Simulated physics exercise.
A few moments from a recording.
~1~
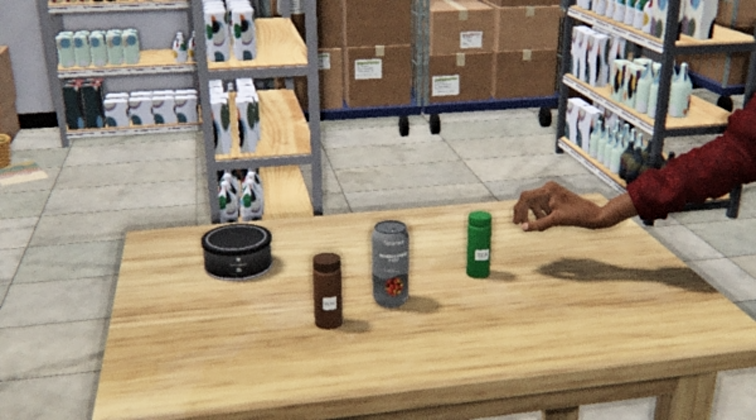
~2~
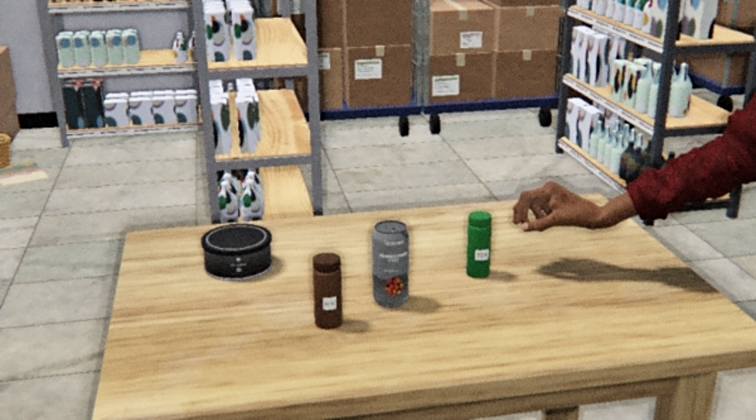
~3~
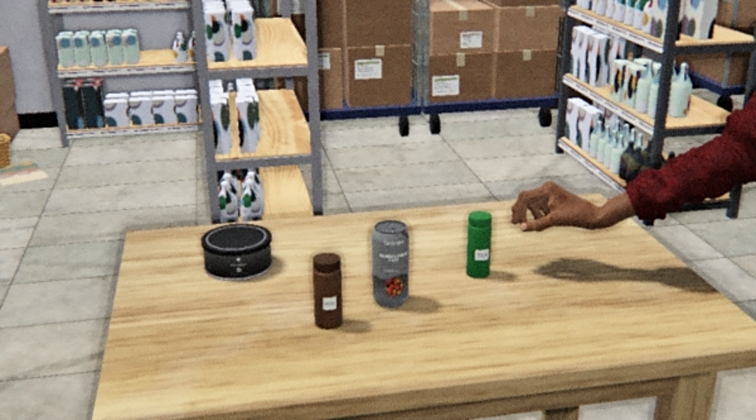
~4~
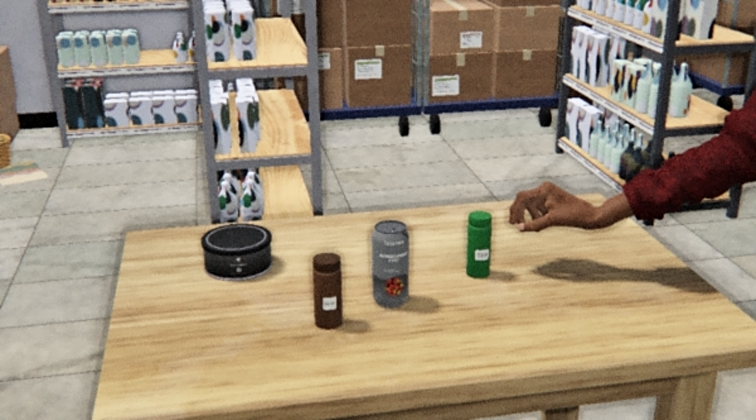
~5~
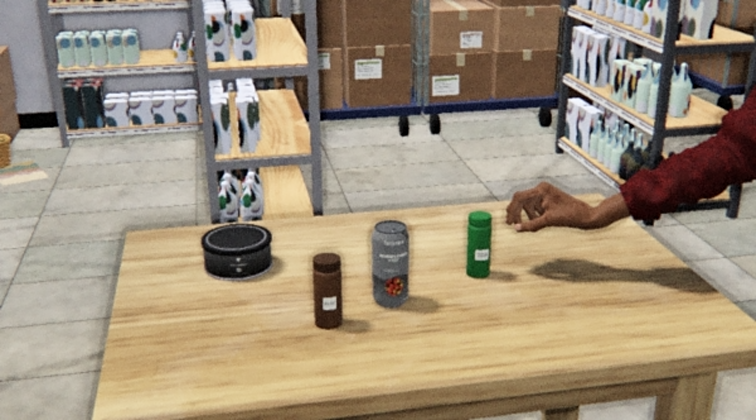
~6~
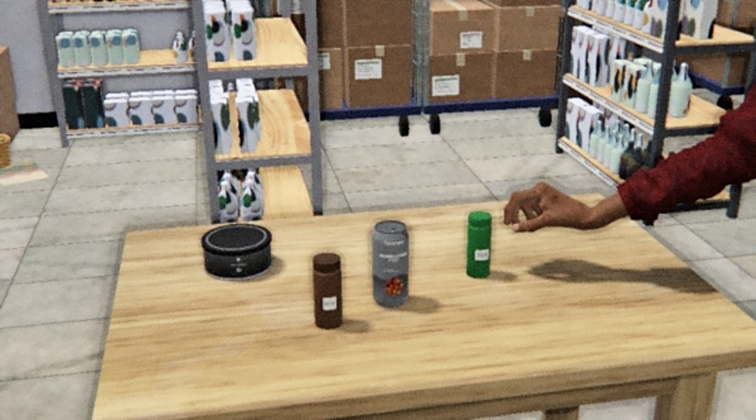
A hand in a dark red sleeve hovering almost still beside a green shaker on a wooden table with other containers.
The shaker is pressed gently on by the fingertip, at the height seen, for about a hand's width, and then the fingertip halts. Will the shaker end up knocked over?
Yes, it is bowled over.
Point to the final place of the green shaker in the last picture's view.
At about (433, 267).
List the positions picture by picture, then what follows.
Green shaker (479, 245), in the first frame.
Green shaker (479, 245), in the second frame.
Green shaker (479, 245), in the third frame.
Green shaker (479, 245), in the fourth frame.
Green shaker (479, 245), in the fifth frame.
Green shaker (479, 245), in the sixth frame.
Then, 0.70 s later than the last frame, green shaker tilted by 13° near (472, 244).
Then, 1.10 s later than the last frame, green shaker tilted by 55° near (448, 251).
Then, 1.50 s later than the last frame, green shaker on its side near (433, 267).
When it is over, lying over on the table, green shaker. End places, in pixels of the last picture, green shaker near (433, 268).
